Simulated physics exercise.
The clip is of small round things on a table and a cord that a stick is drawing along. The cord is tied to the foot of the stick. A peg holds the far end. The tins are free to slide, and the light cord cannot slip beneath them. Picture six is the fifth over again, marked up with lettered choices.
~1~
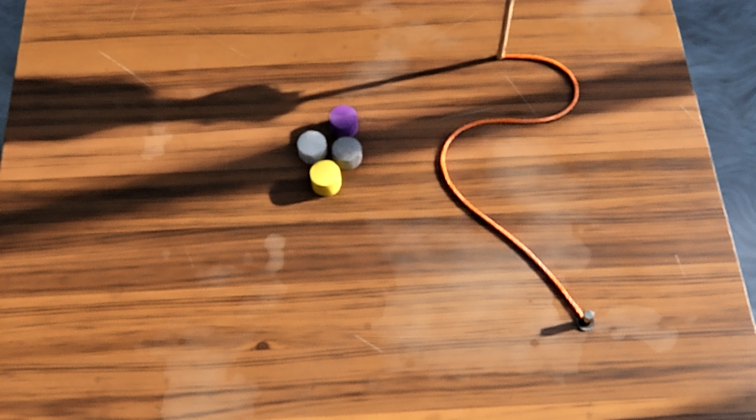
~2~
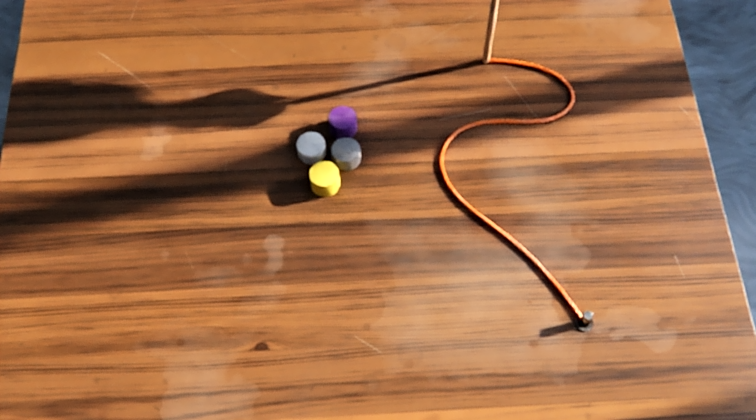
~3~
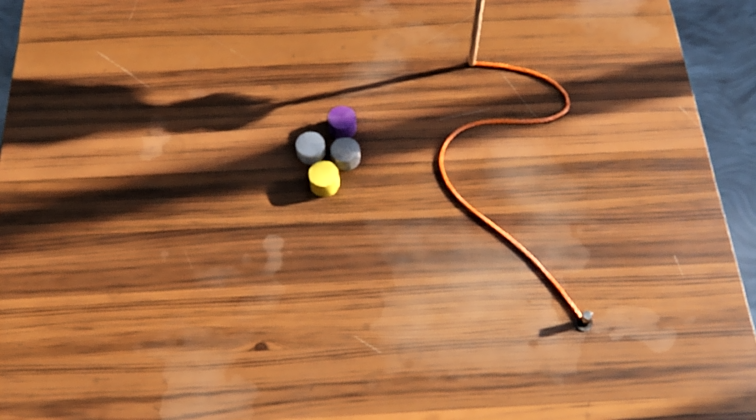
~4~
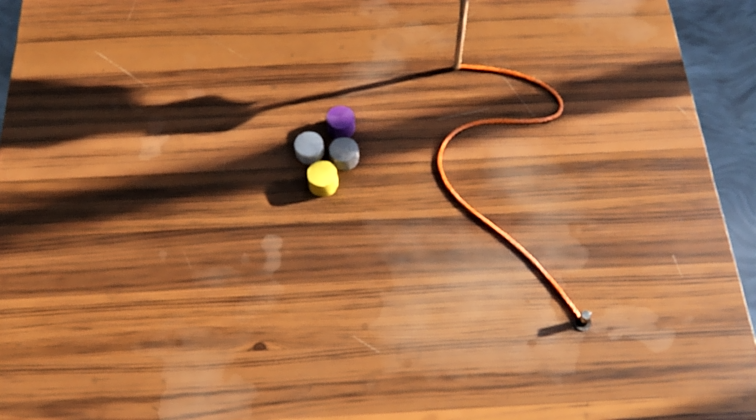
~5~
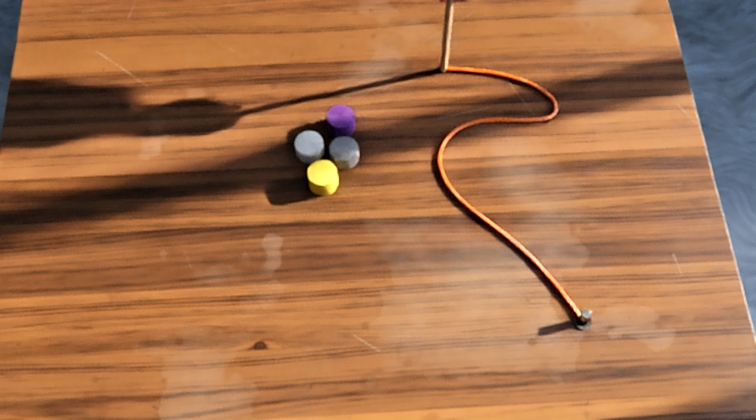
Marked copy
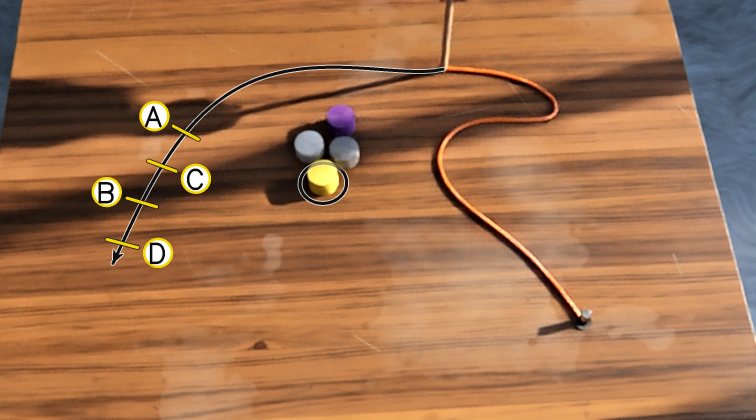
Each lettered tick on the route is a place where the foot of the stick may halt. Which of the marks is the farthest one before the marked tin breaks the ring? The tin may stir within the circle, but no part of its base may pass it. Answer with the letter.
At B, and not beyond.
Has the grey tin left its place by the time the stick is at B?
Yes.
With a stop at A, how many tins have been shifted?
By then, none.
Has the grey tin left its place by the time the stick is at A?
No.
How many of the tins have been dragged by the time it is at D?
Four.
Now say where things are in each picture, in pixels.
Grey tin (347, 153); white tin (312, 148); yellow tin (326, 178), in the first frame.
Yellow tin (325, 179); purple tin (343, 123), in the second frame.
Peg (586, 319); grey tin (345, 154), in the third frame.
White tin (309, 148); yellow tin (323, 179), in the fourth frame.
Purple tin (341, 122); peg (584, 318); grey tin (344, 153), in the fifth frame.
On the marked copy, A at (186, 133); B at (142, 202); C at (162, 166); D at (122, 243); the ring at (323, 183); the route from (443, 69) via (233, 91) to (113, 264).
Taking B. A third of the way, foot of the stick (316, 68); yellow tin (323, 178).
Two thirds of the way, foot of the stick (203, 115); yellow tin (323, 178).
When it is over, foot of the stick (142, 203); grey tin (349, 165); white tin (300, 153); yellow tin (323, 178); purple tin (328, 147); the yellow tin is still in its ring.
As for the rest, A is safe but short; C is safe but short; D drags the ringed tin to (321, 197).
